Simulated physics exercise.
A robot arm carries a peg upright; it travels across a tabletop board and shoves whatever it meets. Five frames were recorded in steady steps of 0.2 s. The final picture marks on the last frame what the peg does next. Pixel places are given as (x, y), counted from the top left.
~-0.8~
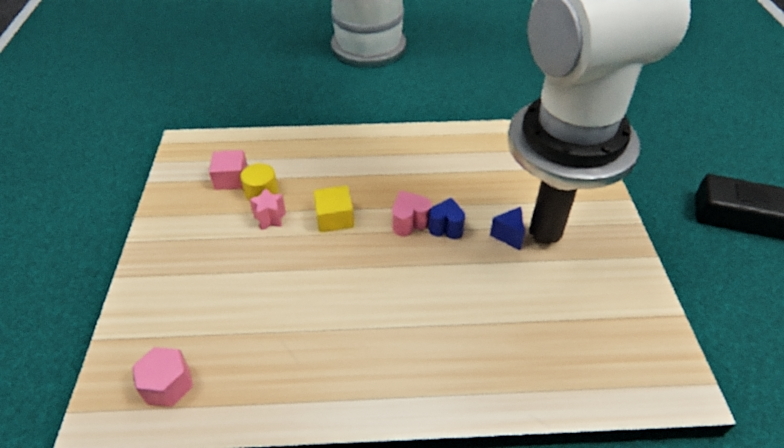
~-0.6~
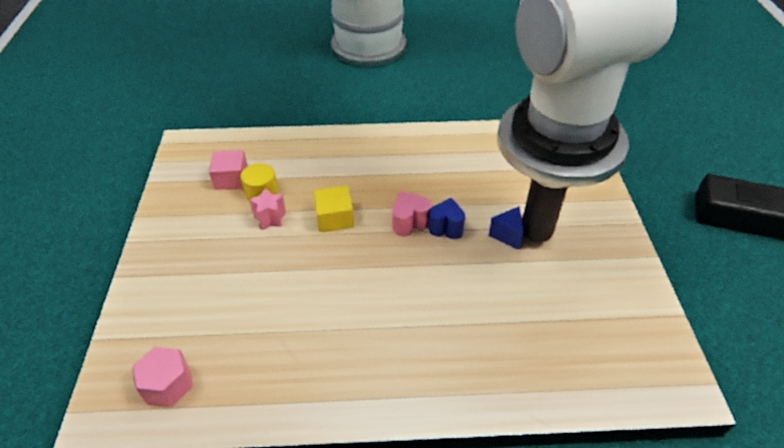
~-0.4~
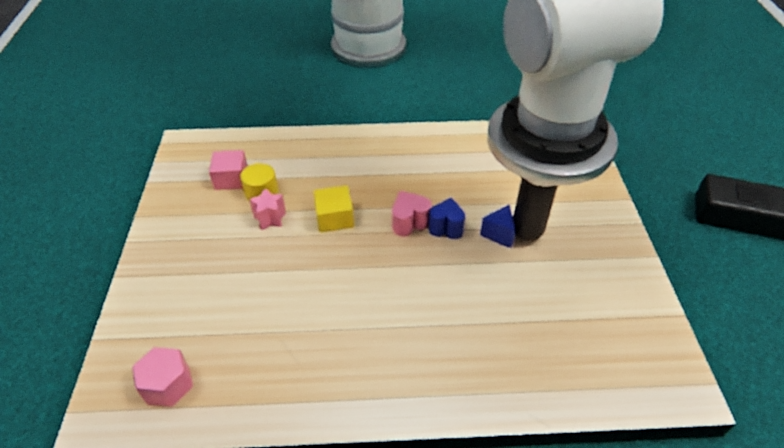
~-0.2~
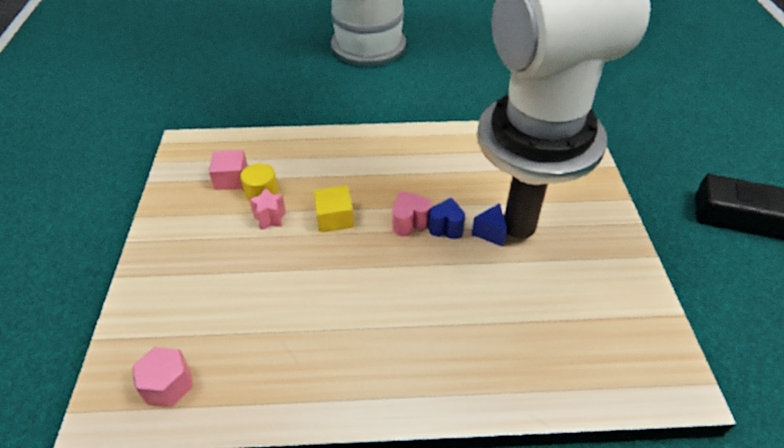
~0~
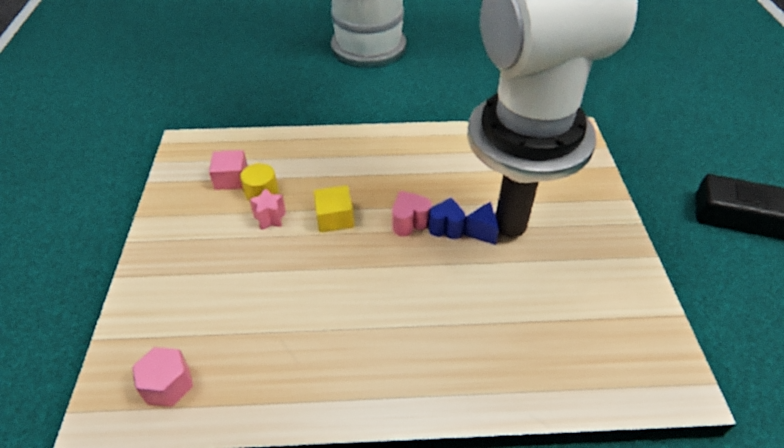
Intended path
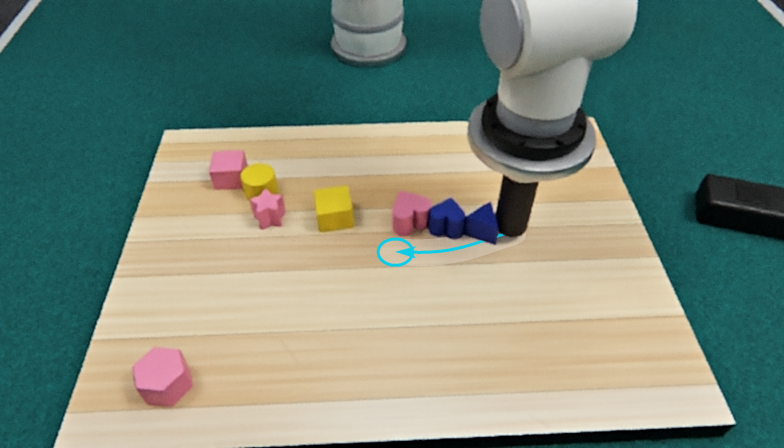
A robot arm with a black peg pushes the blue triangle left toward the blue heart block.
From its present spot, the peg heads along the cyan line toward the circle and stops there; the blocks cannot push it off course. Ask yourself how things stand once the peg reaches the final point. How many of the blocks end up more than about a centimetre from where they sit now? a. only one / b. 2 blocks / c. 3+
The one that fits is c, 3+.
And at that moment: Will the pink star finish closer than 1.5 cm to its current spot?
I believe so.
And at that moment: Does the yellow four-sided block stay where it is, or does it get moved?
The yellow four-sided block does not move.
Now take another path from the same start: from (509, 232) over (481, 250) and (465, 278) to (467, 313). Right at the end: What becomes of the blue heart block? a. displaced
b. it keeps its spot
That would be a.
The line goes from (509, 232) by way of (474, 244) and (436, 252) to (395, 252).
The first path, step by step. One third of the way, peg at (474, 237); pink heart block at (408, 202), turned 15° anticlockwise; blue heart block at (433, 218), turned 80° clockwise; blue triangle at (449, 232).
Two thirds of the way, peg at (436, 244); pink heart block at (400, 196), turned 15° anticlockwise; blue heart block at (411, 214); blue triangle at (409, 239).
At the end, peg at (395, 245); pink star unmoved; yellow four-sided block unmoved; pink heart block at (394, 190), turned 20° clockwise; blue heart block at (385, 210), turned 170° clockwise; blue triangle at (369, 244), turned 35° anticlockwise.
